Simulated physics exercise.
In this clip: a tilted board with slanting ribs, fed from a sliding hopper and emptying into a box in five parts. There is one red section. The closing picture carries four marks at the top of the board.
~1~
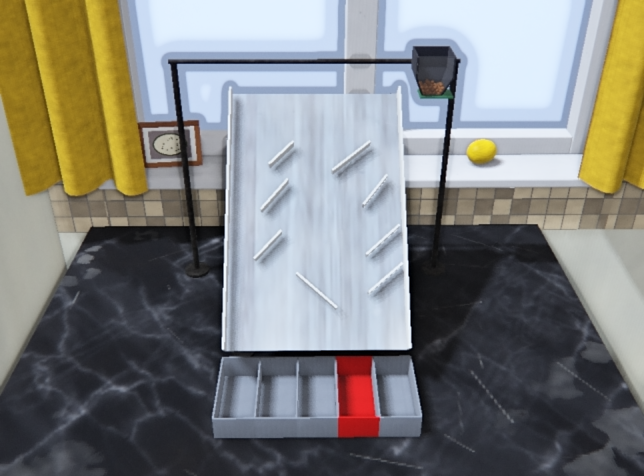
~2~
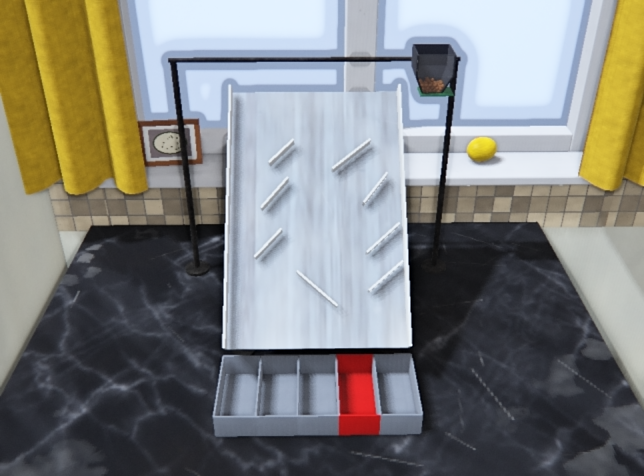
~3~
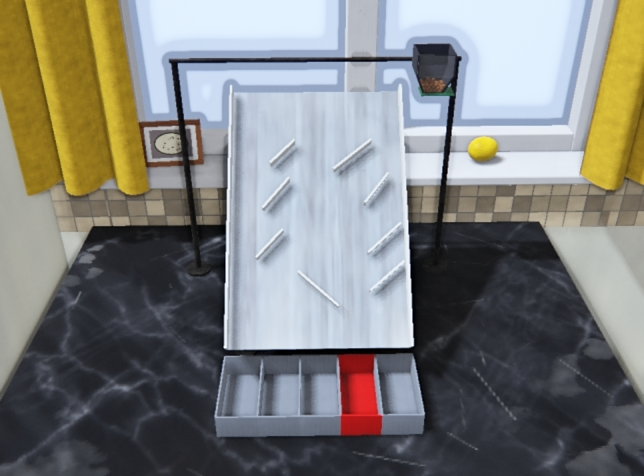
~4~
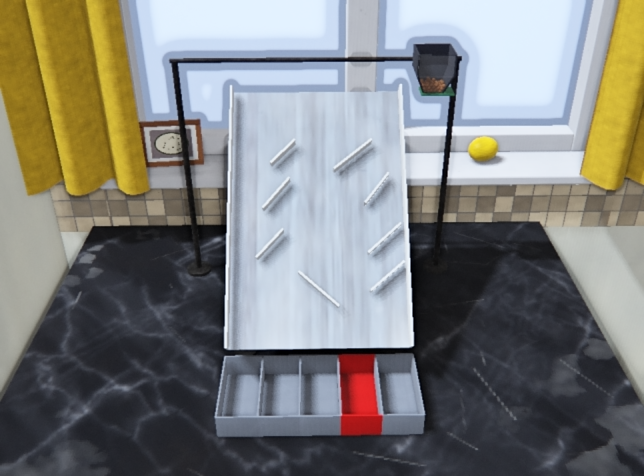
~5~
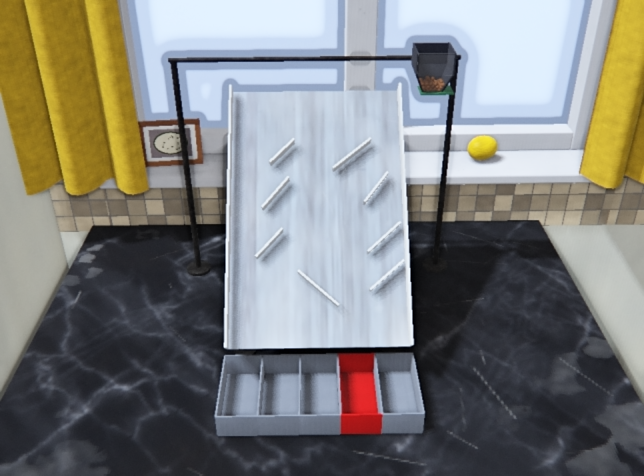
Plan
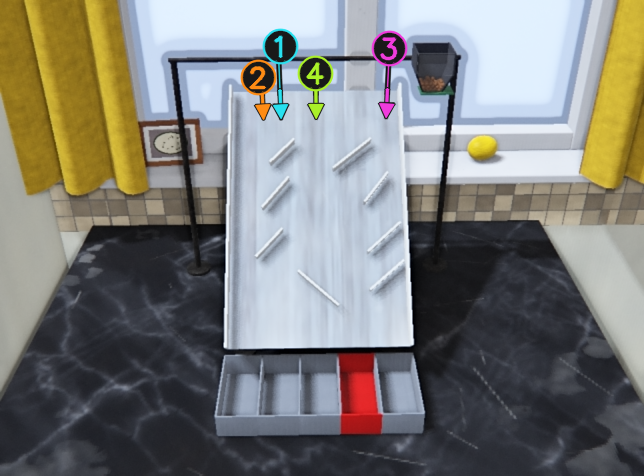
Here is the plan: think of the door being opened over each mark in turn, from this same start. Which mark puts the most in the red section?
Take 3.
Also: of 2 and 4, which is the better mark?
It is 4.
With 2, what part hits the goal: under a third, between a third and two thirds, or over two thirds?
It is under a third.
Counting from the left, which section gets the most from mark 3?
The fourth from the left.
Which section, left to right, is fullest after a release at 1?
The first from the left.
On the marked copy, mark 1 meets the board at (280, 113); mark 2 meets the board at (263, 114); mark 3 meets the board at (386, 112); mark 4 meets the board at (316, 113).
Choosing 1, about a tenth in the red section, the larger part in other sections, about a tenth outside the box.
Choosing 2, not one piece in the red section, almost all in other sections, just a few outside the box.
Choosing 3, the larger part in the red section, about a tenth in other sections, about a tenth held on the board.
Choosing 4, roughly a quarter in the red section, roughly two thirds in other sections, about a tenth outside the box.
